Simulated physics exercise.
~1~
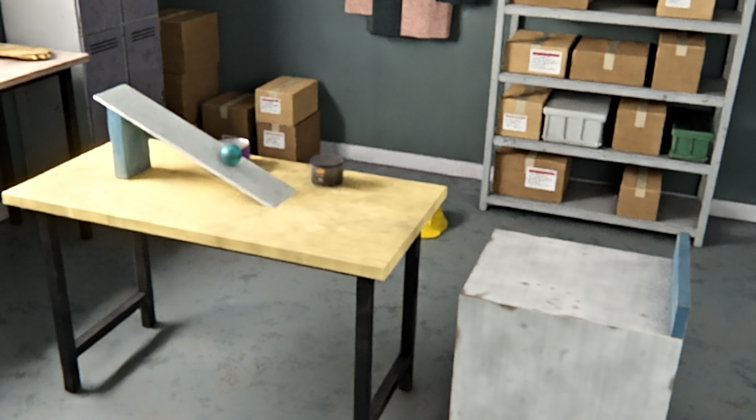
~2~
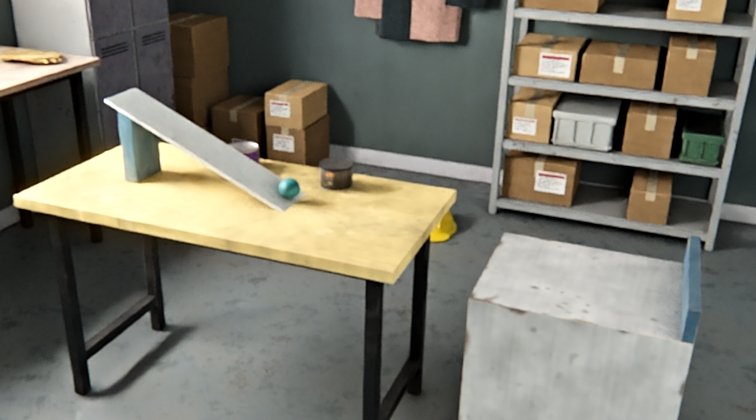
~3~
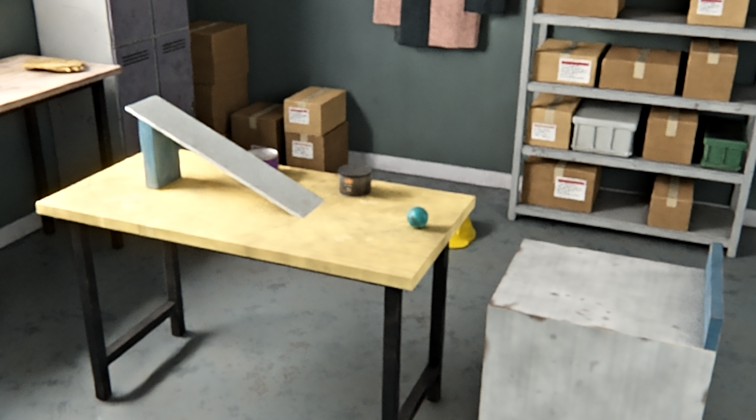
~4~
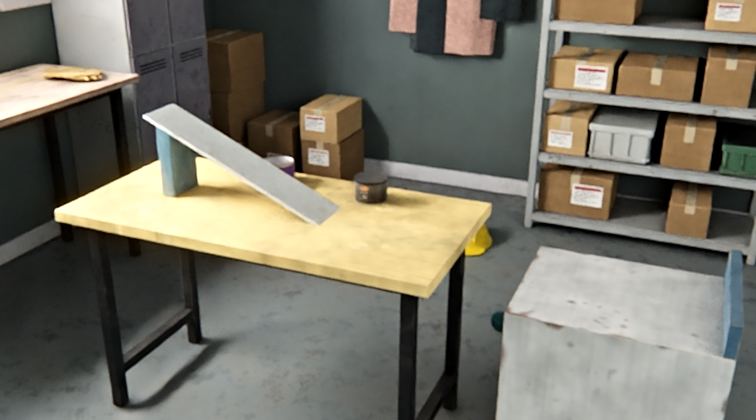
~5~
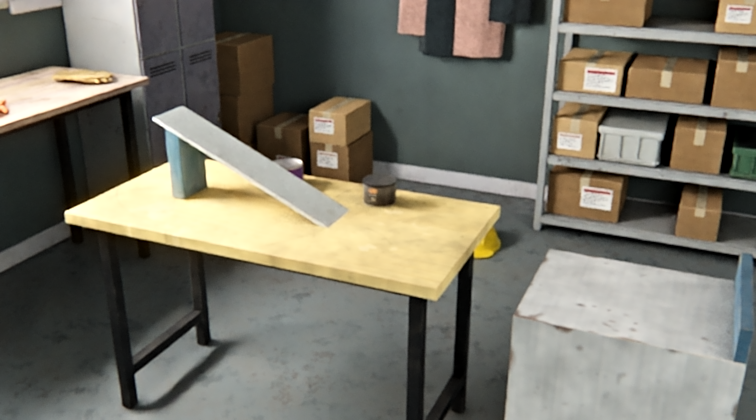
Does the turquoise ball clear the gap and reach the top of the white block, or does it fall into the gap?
It falls into the gap. The ball comes up short and drops below the top of the white block, on the side nearest the table.
